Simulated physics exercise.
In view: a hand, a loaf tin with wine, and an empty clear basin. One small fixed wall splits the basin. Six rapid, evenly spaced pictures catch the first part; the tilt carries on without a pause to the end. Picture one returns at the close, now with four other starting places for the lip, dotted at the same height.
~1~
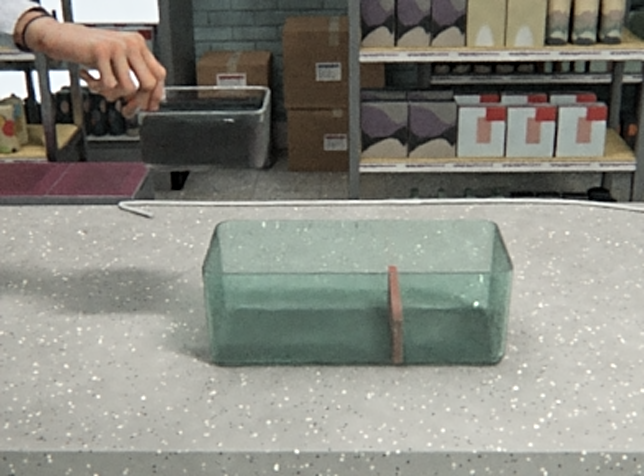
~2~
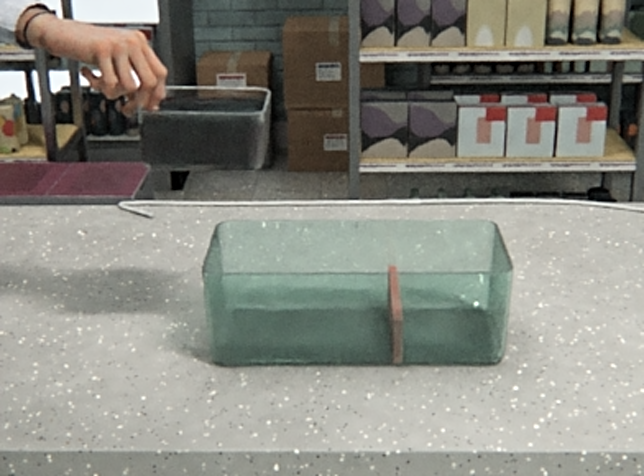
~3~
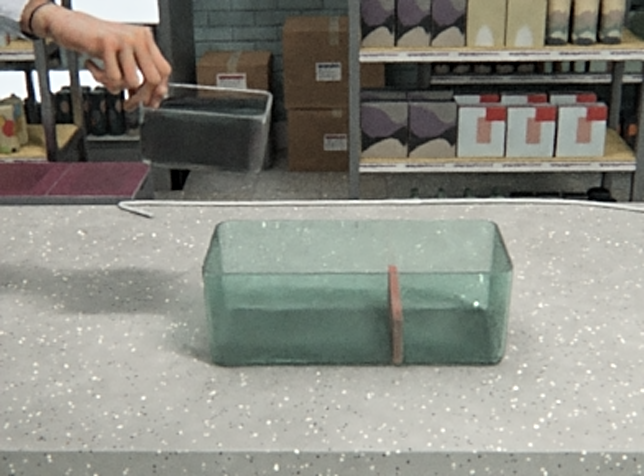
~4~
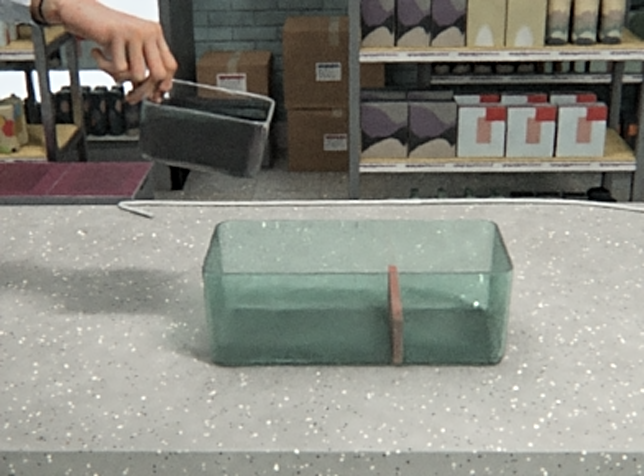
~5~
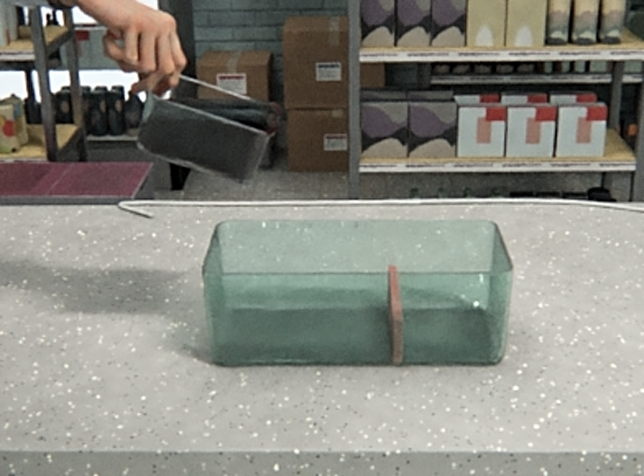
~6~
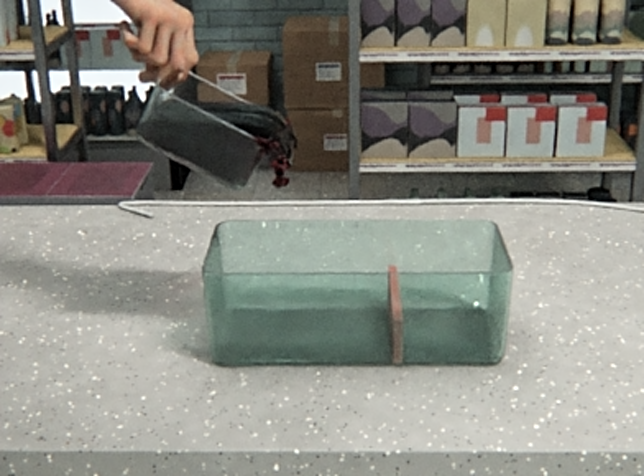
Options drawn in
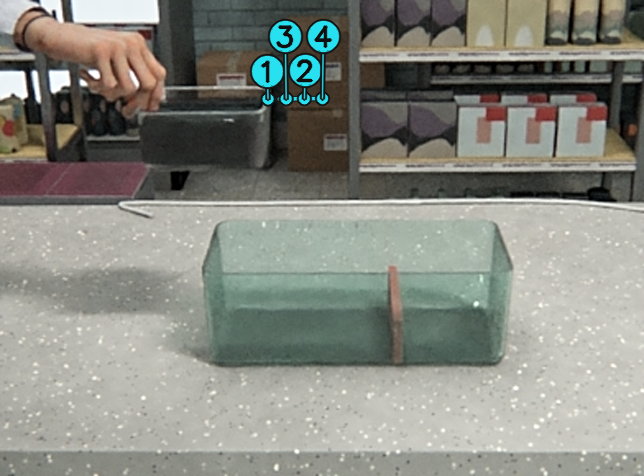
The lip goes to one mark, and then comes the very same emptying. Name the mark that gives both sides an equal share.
The answer is spot 4.
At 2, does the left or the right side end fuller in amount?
The left side.
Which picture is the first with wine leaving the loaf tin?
In picture 5.
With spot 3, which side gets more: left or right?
The left one.
In cyan, 1 at (268, 99); 2 at (304, 98); 3 at (286, 98); 4 at (322, 98).
If 1 is chosen, about 97 % ends left of the wall and 3 % right of it.
If 2 is chosen, about 91 % ends left of the wall and 8 % right of it.
If 3 is chosen, about 97 % ends left of the wall and 2 % right of it.
If 4 is chosen, about 53 % ends left of the wall and 46 % right of it.
